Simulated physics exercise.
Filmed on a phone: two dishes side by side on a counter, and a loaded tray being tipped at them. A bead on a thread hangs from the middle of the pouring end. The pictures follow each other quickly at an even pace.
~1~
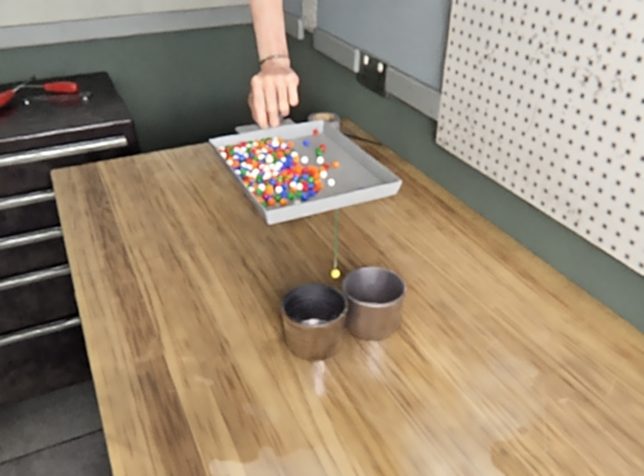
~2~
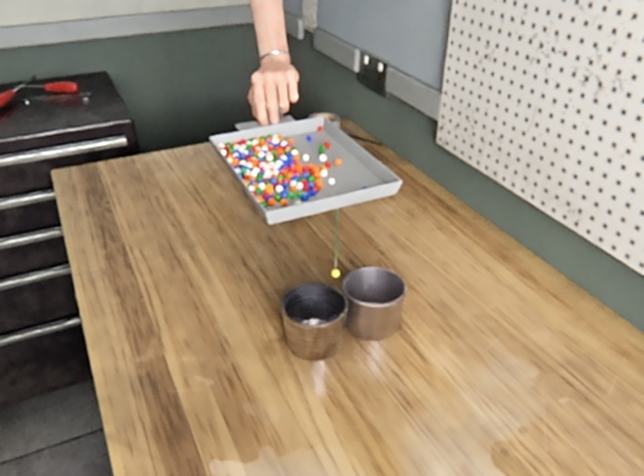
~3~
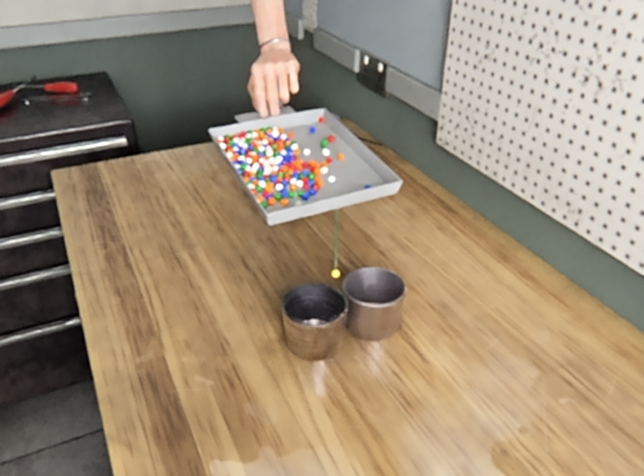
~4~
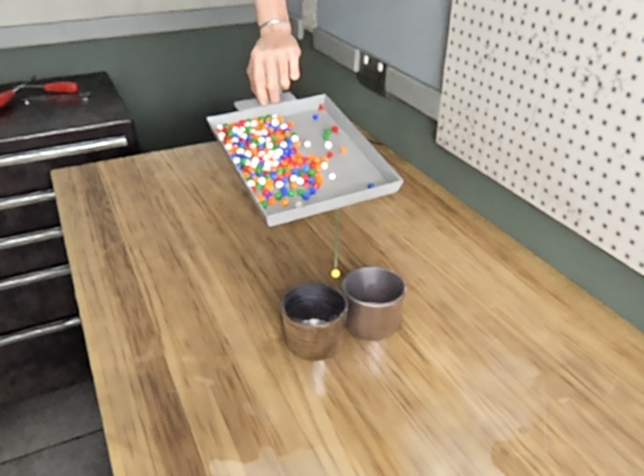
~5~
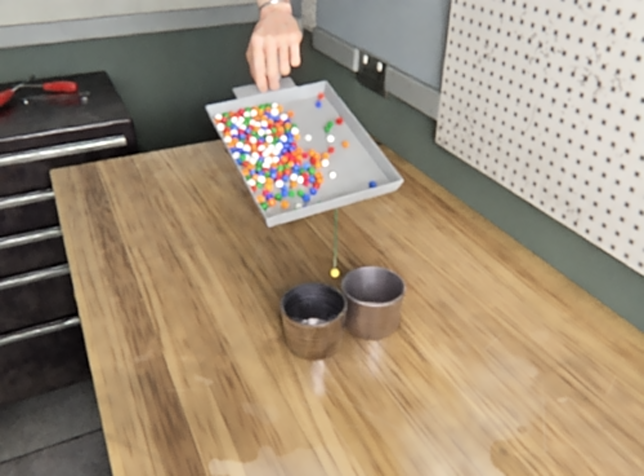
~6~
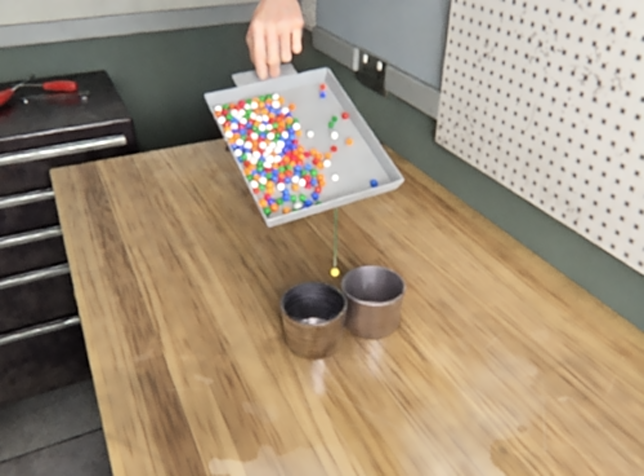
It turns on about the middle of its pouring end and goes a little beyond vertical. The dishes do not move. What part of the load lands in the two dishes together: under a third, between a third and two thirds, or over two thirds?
Caught overall: Between a third and two thirds.
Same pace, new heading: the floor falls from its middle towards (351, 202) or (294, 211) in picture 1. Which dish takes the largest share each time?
First the right dish, then the left dish.
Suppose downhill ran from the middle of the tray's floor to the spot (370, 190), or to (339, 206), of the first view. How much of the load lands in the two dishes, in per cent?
Roughly 20 per cent, and 60 per cent.
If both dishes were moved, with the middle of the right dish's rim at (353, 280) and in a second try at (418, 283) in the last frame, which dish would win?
The first try: The left one. The second: Left.
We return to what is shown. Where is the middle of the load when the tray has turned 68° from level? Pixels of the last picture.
At about (309, 206).
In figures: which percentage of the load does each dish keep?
For the left dish some 40 %, for the right dish some 10 %.
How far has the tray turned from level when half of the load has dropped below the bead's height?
Roughly 95°.
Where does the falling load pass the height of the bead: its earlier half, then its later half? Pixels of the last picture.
First near (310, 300), later near (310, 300).
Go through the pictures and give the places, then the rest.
In the first picture, corners of the pouring end at (269, 209) and (397, 180), level; middle of the load at (272, 167), round plastic beads; left dish at (328, 338); right dish at (388, 318); bead on its thread at (335, 273).
In the second picture, corners of the pouring end at (269, 210) and (397, 180), level; middle of the load at (272, 165).
In the third picture, corners of the pouring end at (269, 211) and (398, 180), tipped barely, lowest at the left corner; middle of the load at (272, 161), a small part on the move.
In the fourth picture, corners of the pouring end at (269, 213) and (398, 179), tipped a little, lowest at the left corner; middle of the load at (271, 154), a small part on the move.
In the fifth picture, corners of the pouring end at (269, 215) and (398, 179), tipped clearly, lowest at the left corner; middle of the load at (271, 148), about a quarter on the move.
In the sixth picture, corners of the pouring end at (269, 217) and (399, 178), tipped clearly, lowest at the left corner; middle of the load at (273, 146), nearly all on the move; left dish at (328, 337); right dish at (388, 317).
Soon, tray tipped steeply; most on the tray; a stray few in the left dish; a small part in the air.
A while on, tray tipped past a quarter turn; a stray few on the tray; about a third in the left dish; a small part in the right dish; about a third outside both; a small part in the air.
Towards the end, tray tipped past a quarter turn; about half in the left dish; a small part in the right dish; about half outside both.
Finally, tray tipped past a quarter turn; about half in the left dish; a small part in the right dish; about half outside both.
